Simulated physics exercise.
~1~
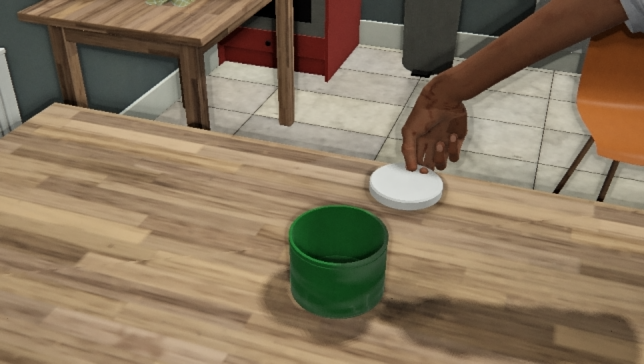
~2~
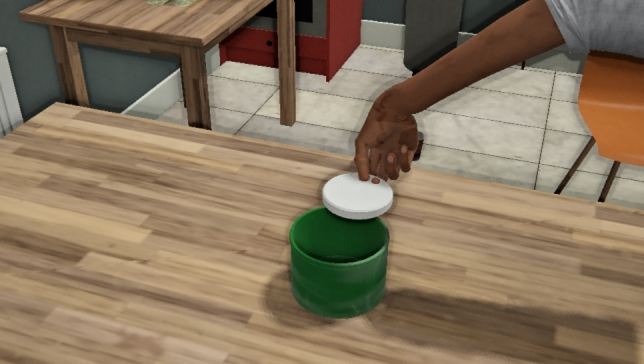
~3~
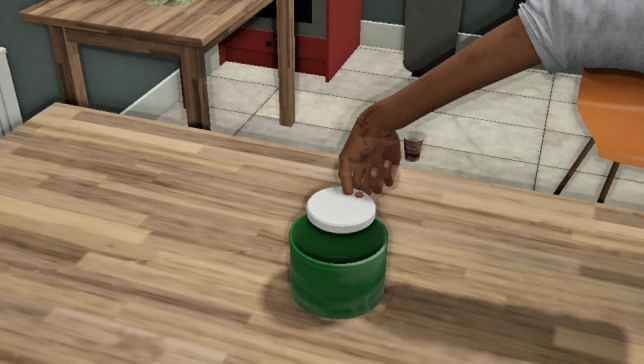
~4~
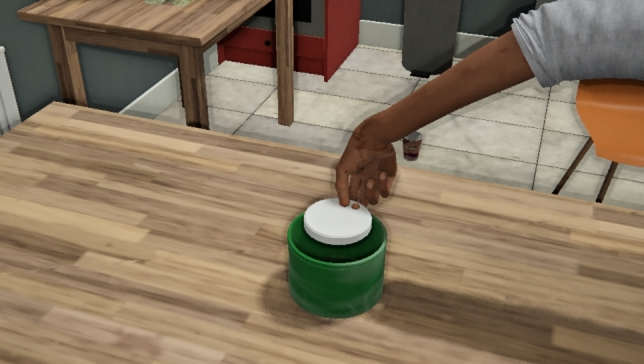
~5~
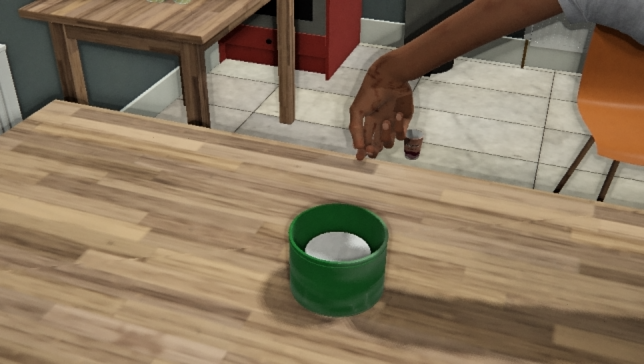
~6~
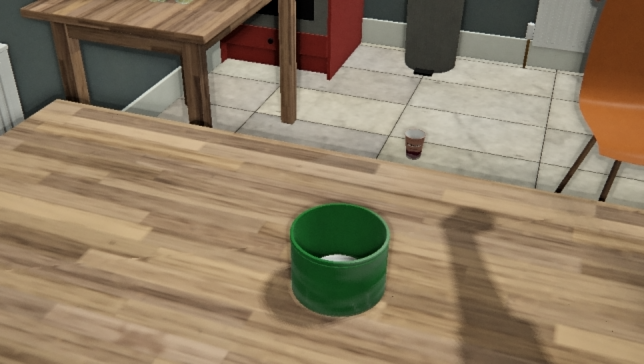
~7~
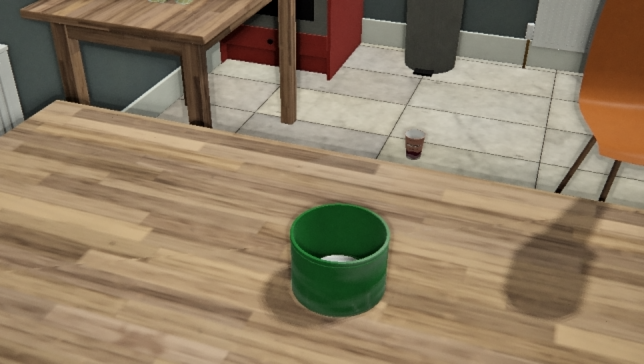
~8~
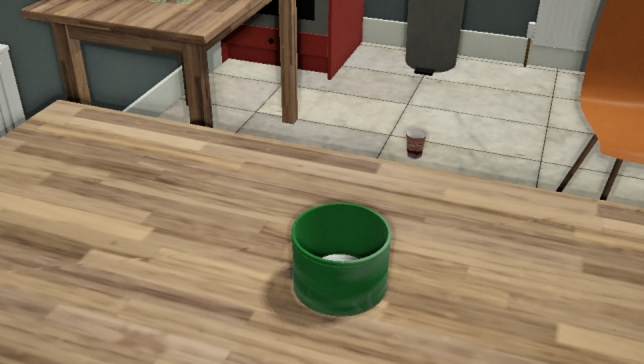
A hand moving a white lid left over an open green container and letting go, the lid dropping inside past the rim.
